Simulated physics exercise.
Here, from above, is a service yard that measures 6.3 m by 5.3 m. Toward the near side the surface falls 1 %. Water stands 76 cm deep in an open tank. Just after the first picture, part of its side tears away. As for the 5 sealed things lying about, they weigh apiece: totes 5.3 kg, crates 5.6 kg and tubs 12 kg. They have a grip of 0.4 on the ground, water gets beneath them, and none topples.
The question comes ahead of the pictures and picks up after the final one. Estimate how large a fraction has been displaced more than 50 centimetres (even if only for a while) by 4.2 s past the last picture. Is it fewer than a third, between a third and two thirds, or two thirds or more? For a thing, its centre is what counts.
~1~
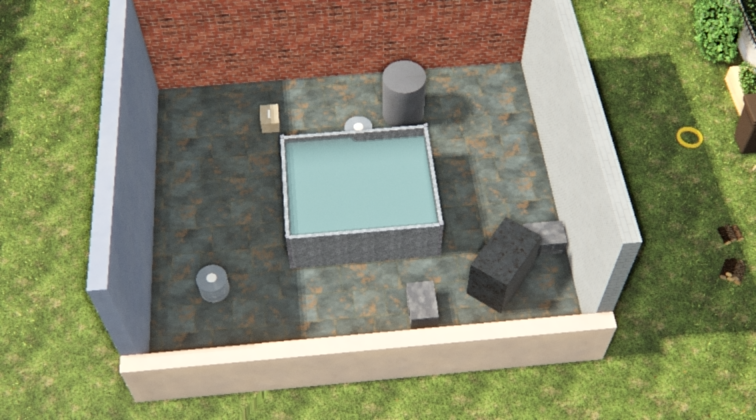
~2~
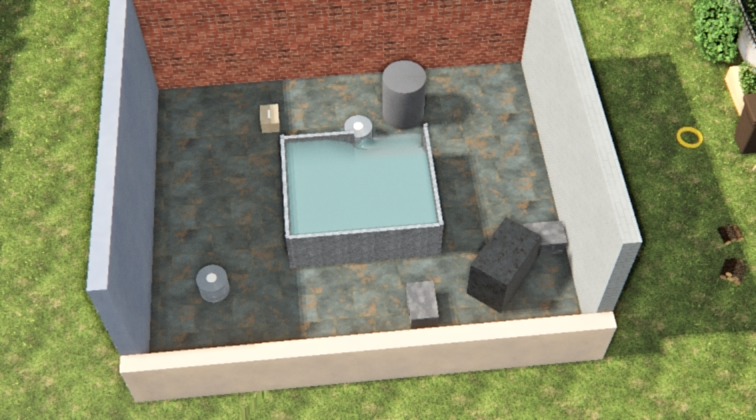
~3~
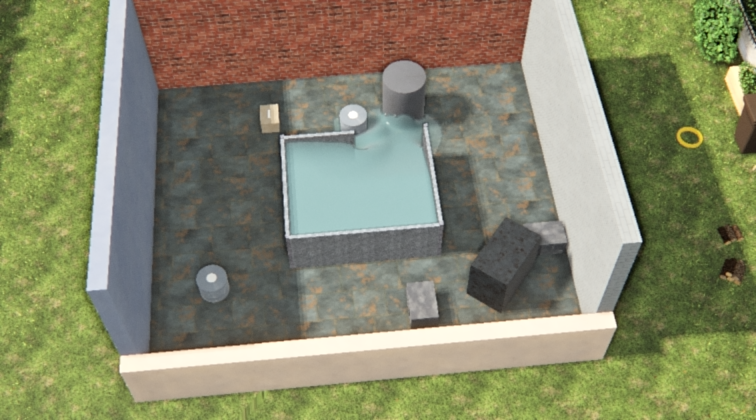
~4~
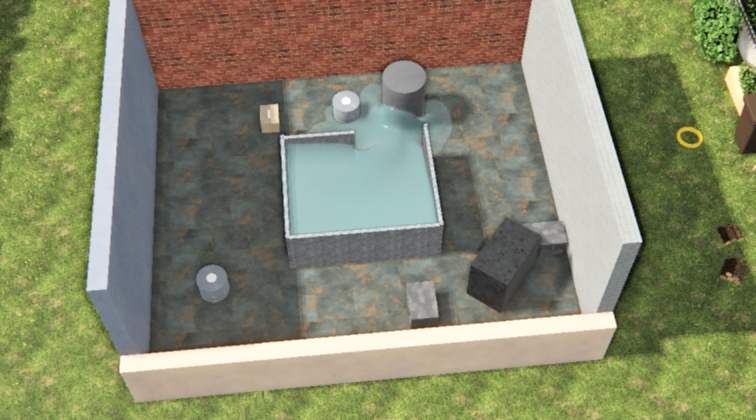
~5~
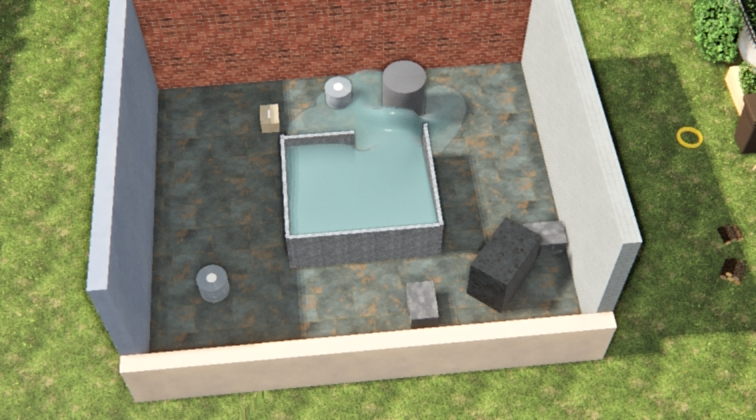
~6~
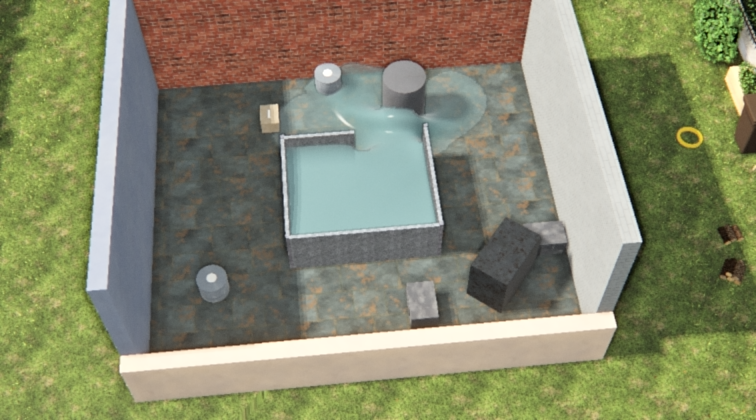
Seems to me it will amount to two thirds or beyond.
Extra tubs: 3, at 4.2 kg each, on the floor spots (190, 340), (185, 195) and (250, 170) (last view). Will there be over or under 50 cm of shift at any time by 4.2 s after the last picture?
Order as given: Goes farther, goes farther, stays inside it.
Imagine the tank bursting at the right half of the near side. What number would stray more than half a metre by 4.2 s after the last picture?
Then 3 of them would.
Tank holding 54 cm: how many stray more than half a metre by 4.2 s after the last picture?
It would come to 2 of them.
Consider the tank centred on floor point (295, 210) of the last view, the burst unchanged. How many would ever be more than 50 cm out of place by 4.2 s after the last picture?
Then 4 of them would.
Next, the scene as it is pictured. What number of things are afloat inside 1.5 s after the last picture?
It comes to 0 of them.
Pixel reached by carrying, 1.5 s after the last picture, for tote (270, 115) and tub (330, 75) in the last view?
Around (219, 131) and (176, 125).
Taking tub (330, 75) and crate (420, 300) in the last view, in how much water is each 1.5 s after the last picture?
I'd estimate 7 cm for the first and 0 cm for the second.
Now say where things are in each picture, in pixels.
In the first picture, a tub at (358, 127), on the bottom; a tote at (269, 114) rests on the ground; water covers 4.0 m2; 0 of 5 have shifted.
In the second picture, a tub at (358, 126) rests on the ground; a tote at (269, 114) rests on the ground; 4.6 m2 under water; 0 of 5 have shifted.
In the third picture, a tub at (353, 115) rests on the ground, 26 cm from its start; a tote at (269, 114) rests on the ground; 5.3 m2 under water; 1 of 5 have shifted.
In the fourth picture, a tub at (346, 101), on the bottom, 59 cm from its start; a tote at (269, 114) rests on the ground; water covers 6.1 m2; 1 of 5 have shifted.
In the fifth picture, a tub at (338, 87) rests on the ground, 93 cm from its start; a tote at (269, 114) rests on the ground; 7.3 m2 under water; 1 of 5 have shifted.
In the sixth picture, a tub at (328, 73) rests on the ground, 128 cm from its start; a tote at (269, 114) rests on the ground; water covers 8.3 m2; 1 of 5 have shifted.
Then, 0.4 s after the last picture 1 of 5 are over 50 cm from their spots; 1 afloat.
Then, 1.5 s after the last picture 2 of 5 are over 50 cm from their spots; 0 afloat.
Then, 2.8 s after the last picture 3 of 5 are over 50 cm from their spots; 1 afloat.
Then, 4.2 s after the last picture 4 of 5 are over 50 cm from their spots, and 4 have been at some point; 1 afloat.
